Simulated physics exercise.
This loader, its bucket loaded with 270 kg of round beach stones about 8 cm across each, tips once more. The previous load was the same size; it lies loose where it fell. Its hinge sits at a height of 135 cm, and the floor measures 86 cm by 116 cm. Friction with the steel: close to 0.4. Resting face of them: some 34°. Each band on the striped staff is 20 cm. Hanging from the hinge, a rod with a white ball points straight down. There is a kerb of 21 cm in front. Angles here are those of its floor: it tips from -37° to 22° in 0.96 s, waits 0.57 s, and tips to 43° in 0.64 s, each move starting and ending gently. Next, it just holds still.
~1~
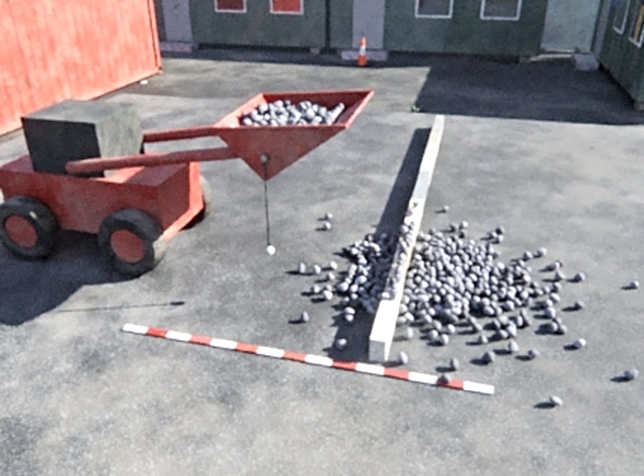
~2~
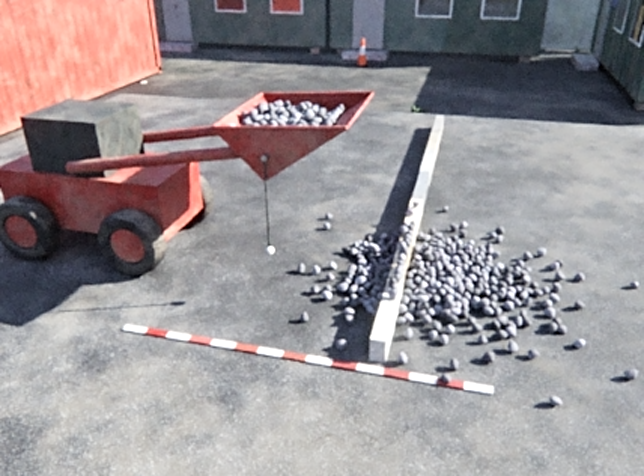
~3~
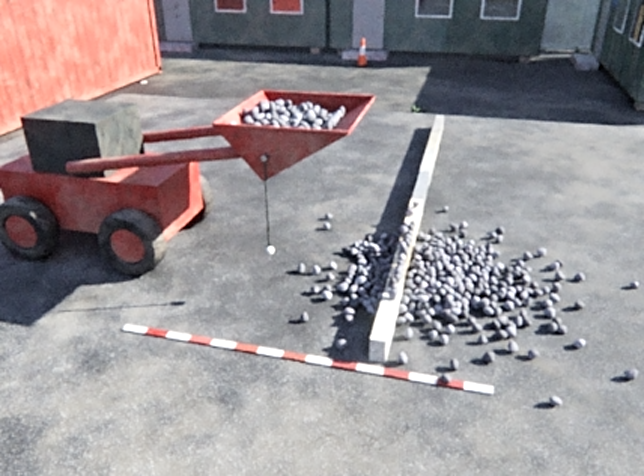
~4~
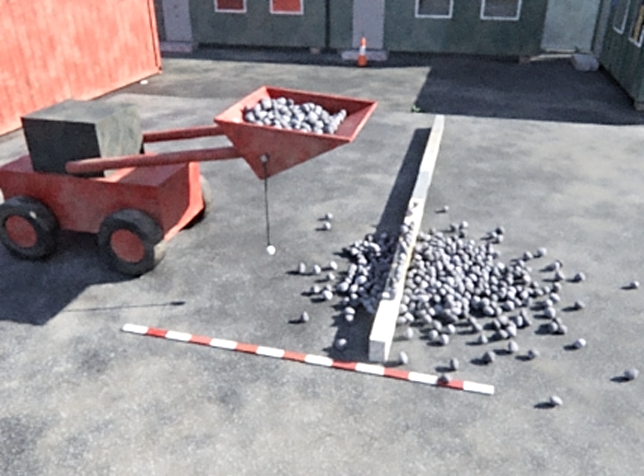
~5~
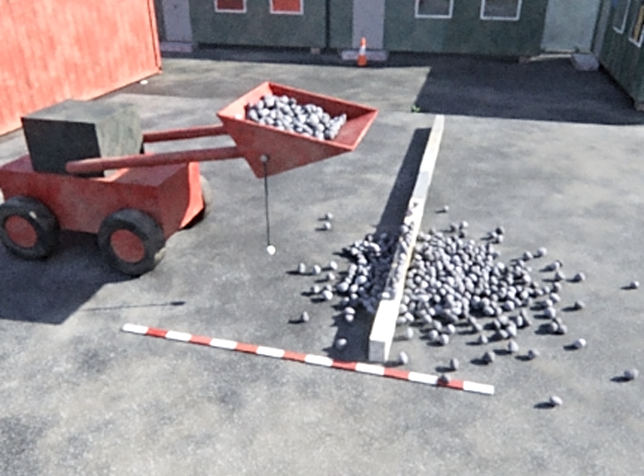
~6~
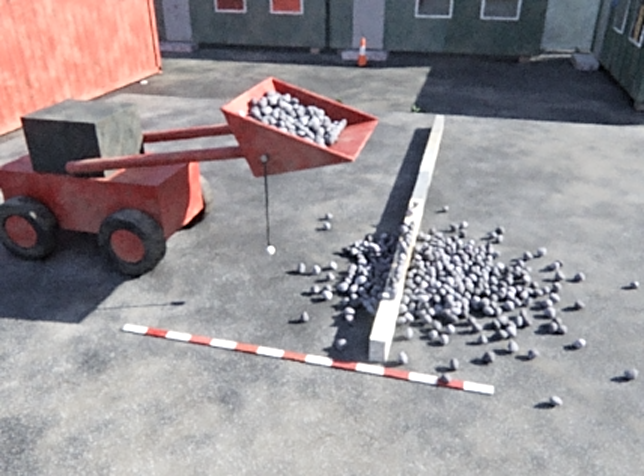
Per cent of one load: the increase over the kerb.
29 percent.
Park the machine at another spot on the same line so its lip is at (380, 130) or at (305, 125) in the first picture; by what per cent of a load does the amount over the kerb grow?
Around 80 percent, then around 0 percent.
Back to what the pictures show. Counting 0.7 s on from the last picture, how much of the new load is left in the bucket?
I'd say about 95 per cent.
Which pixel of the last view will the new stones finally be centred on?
Their middle rests near (381, 266).
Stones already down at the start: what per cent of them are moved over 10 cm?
Close to 10 in a hundred of them.
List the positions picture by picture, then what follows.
The bucket is at -37°, its lip at (346, 127); the top of the load is at (284, 109). The earlier load is highest near (404, 249), 25 cm above ground level, 31 % on this side of the kerb, 69 % over the kerb, in the first picture.
Lip at (347, 128), floor tilted -36°, highest stones at (280, 109), in the second picture.
The bucket is at -33°, its lip at (349, 133); the top of the load is at (275, 107), in the third picture.
The bucket is at -28°, its lip at (351, 141); the top of the load is at (272, 105), in the fourth picture.
Lip at (352, 150), floor tilted -22°, highest stones at (270, 103), in the fifth picture.
The bucket is at -15°, its lip at (353, 160); the top of the load is at (269, 100), in the sixth picture.
Then, 0.3 s after the last picture the floor is at 13°; in per cent of one load, 100 in the bucket, 31 on this side of the kerb, 69 over the kerb; the foremost stones are at (597, 297).
Then, 0.7 s after the last picture the floor is at 22°; in per cent of one load, 97 in the bucket, 34 on this side of the kerb, 69 over the kerb; the foremost stones are at (597, 297).
Then, 2.2 s after the last picture the floor is at 43°; in per cent of one load, 0 in the bucket, 102 on this side of the kerb, 98 over the kerb; the foremost stones are at (605, 304).
Then, 4.8 s after the last picture the floor is at 43°; in per cent of one load, 0 in the bucket, 102 on this side of the kerb, 98 over the kerb; the foremost stones are at (612, 306). Net gain over the kerb, 29.
